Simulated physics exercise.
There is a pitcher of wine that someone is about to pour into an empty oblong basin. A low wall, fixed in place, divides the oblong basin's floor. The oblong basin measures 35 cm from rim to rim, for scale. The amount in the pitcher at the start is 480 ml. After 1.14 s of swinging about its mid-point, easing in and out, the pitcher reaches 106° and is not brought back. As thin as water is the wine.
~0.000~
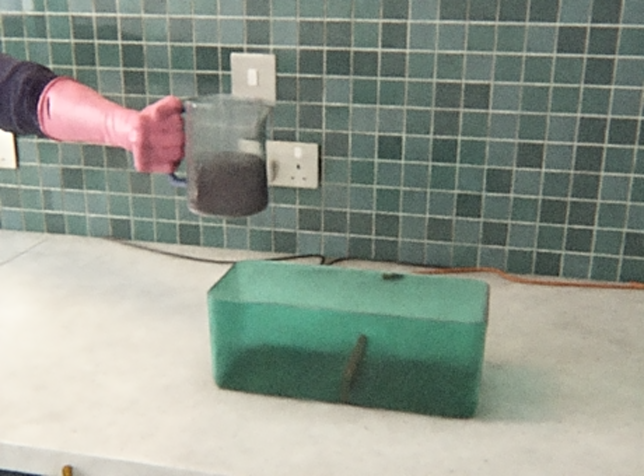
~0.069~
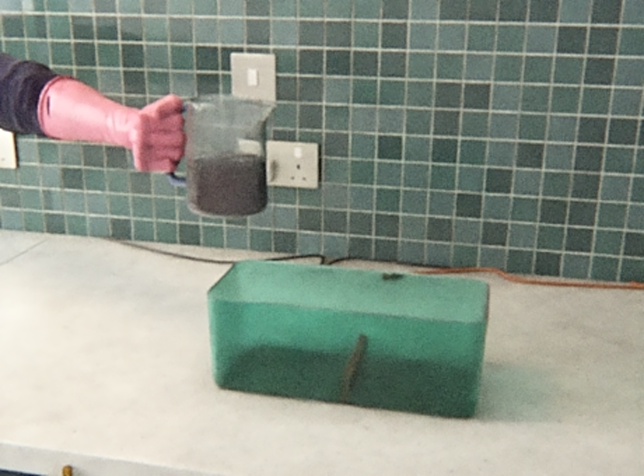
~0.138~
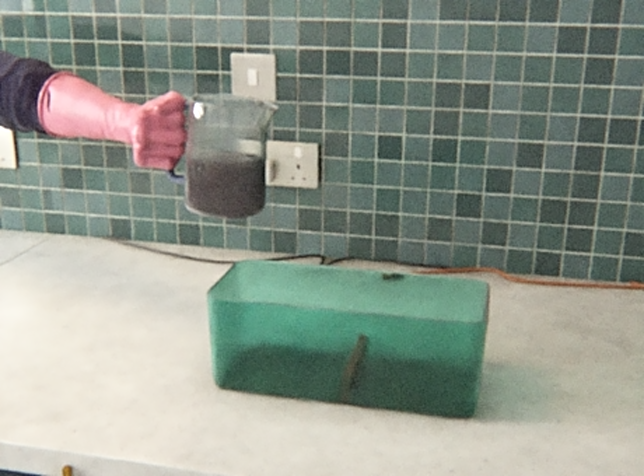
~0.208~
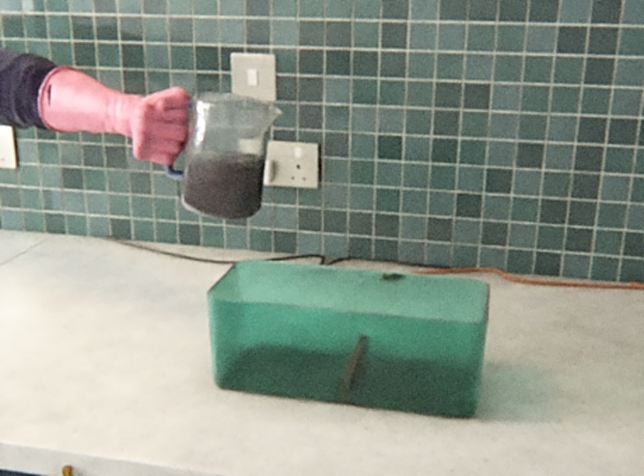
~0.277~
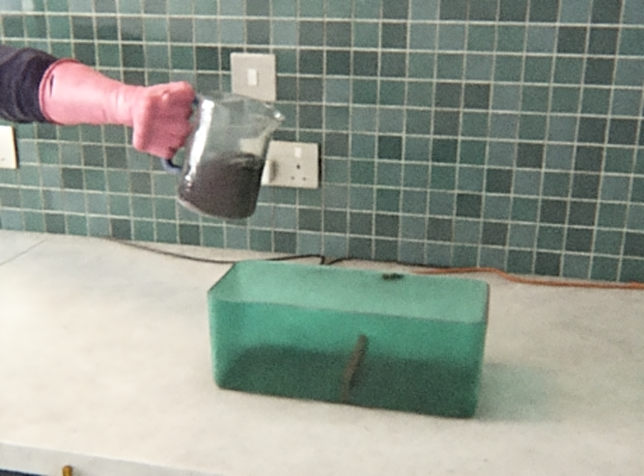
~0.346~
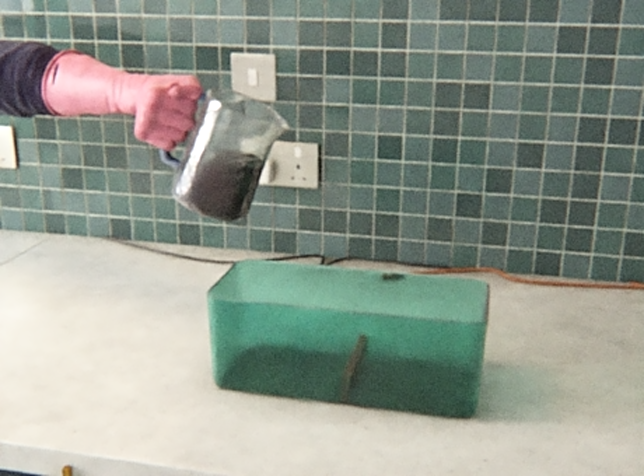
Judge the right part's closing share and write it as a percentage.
I would judge it at 11 per cent.
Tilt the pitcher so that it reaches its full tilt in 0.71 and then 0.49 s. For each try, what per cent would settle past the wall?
About 10 %, then about 20 %.
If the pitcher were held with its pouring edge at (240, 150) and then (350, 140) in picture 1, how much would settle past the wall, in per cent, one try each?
Result: 10 per cent, then 90 per cent.
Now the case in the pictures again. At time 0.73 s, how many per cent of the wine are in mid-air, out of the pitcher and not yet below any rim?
2 %.
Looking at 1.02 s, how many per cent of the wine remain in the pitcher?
Around 44 percent of it.
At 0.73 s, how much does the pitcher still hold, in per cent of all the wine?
98 %.
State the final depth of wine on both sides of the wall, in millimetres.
I'd say close to 18 mm on the left, close to 2 mm on the right.
By 0.73 s the tilt is 76° and 98 per cent is still to pour, 0 is left of the wall and 0 right of it.
By 1.02 s the tilt is 103° and 45 per cent is still to pour, 30 is left of the wall and 1 right of it.
By 1.32 s the tilt is 106° and 7 per cent is still to pour, 76 is left of the wall and 7 right of it.
By 1.64 s the tilt is 106° and 0 per cent is still to pour, 86 is left of the wall and 11 right of it.
At rest 87 per cent lies left of the wall, 11 right of it and 2 outside.
